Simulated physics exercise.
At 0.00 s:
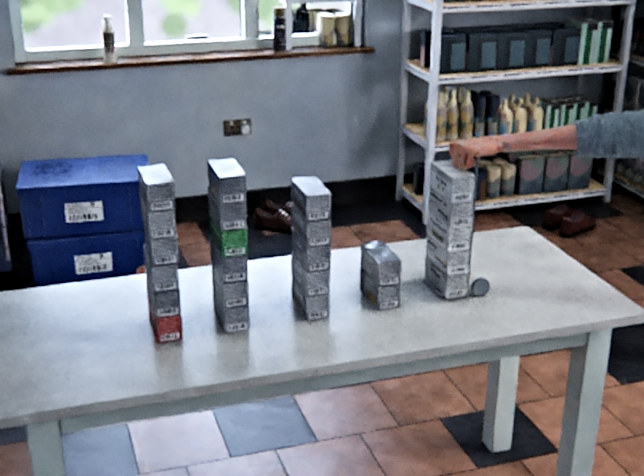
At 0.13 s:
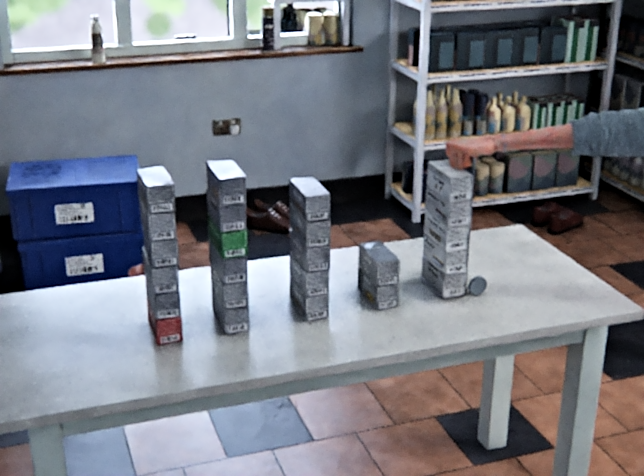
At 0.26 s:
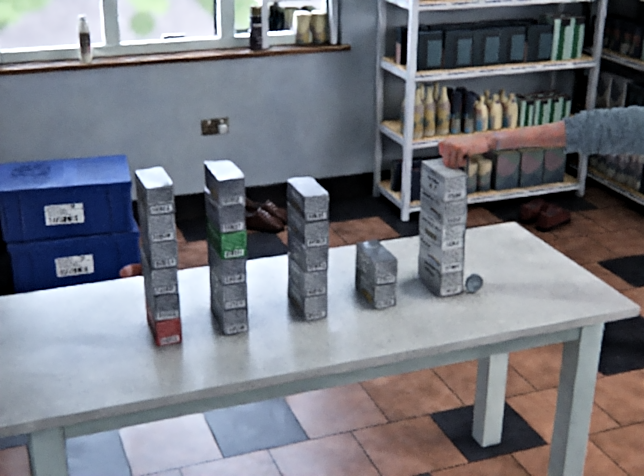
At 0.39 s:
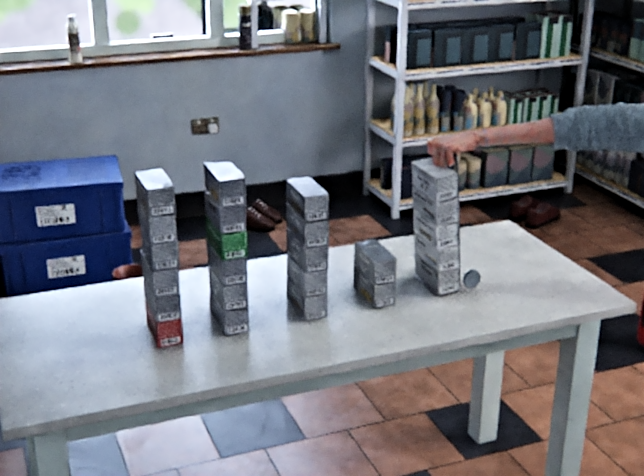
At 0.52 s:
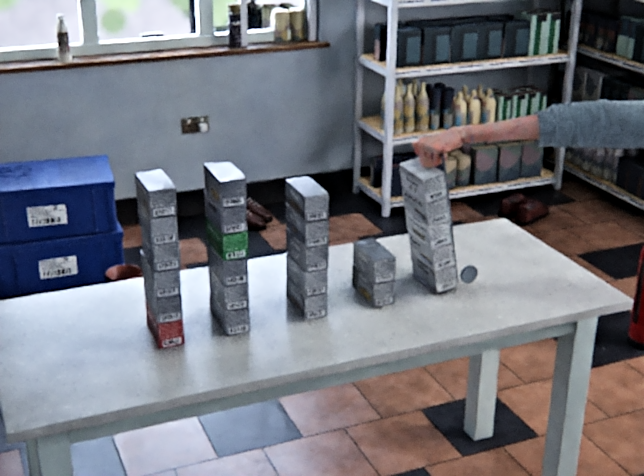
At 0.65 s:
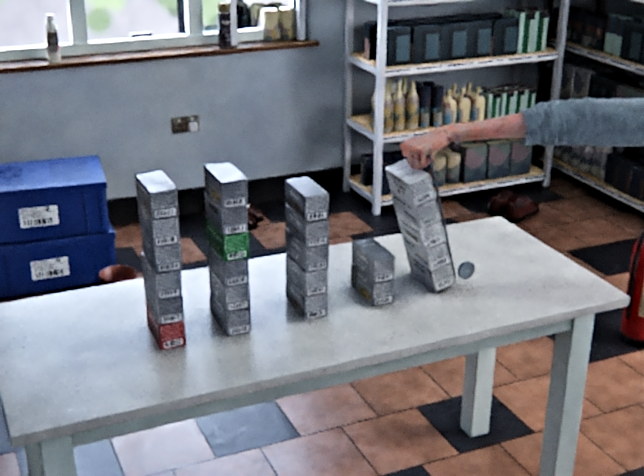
A hand on top of the rightmost column of packets gradually tilts it to the left.
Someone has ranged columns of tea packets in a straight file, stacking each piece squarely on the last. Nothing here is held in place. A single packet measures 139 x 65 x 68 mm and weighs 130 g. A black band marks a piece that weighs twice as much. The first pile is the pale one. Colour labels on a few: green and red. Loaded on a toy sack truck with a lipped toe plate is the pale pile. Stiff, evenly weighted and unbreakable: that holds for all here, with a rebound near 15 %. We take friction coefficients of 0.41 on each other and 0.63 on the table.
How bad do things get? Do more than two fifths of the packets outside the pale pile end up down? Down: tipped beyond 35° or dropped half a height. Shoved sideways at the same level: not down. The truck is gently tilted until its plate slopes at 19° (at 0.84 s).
No, under two fifths do.
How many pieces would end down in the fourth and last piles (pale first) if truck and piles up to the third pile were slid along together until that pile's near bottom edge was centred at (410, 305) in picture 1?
It would come to fourth 0, last 0.
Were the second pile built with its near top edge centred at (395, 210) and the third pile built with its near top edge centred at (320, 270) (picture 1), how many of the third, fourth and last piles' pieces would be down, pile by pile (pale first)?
Down by pile: Third 1, fourth 0, last 0.
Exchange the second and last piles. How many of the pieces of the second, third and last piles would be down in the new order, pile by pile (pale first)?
Down per pile: Second 6, third 5, last 2.
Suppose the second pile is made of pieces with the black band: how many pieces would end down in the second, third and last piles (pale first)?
Count down, pile by pile - second 0, third 0, last 0.
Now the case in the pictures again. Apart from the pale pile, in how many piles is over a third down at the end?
All told, the figure is 0.
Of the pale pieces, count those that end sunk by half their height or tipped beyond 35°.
Count: 5.
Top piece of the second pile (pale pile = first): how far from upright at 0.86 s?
Roughly 0 degrees.
After 0.86 s, 5 of the pale pile down; none of the 19 other packets down.
After 1.10 s, 5 of the pale pile down; none of the 19 other packets down, 6 disturbed.
At rest (2.7 s), 5 of the pale pile down; none of the 19 other packets down, 5 disturbed; green packet unmoved; red packet unmoved. That is 0 per cent. As the last picture would show them, middles, green packet near (227, 237), red packet near (165, 323).
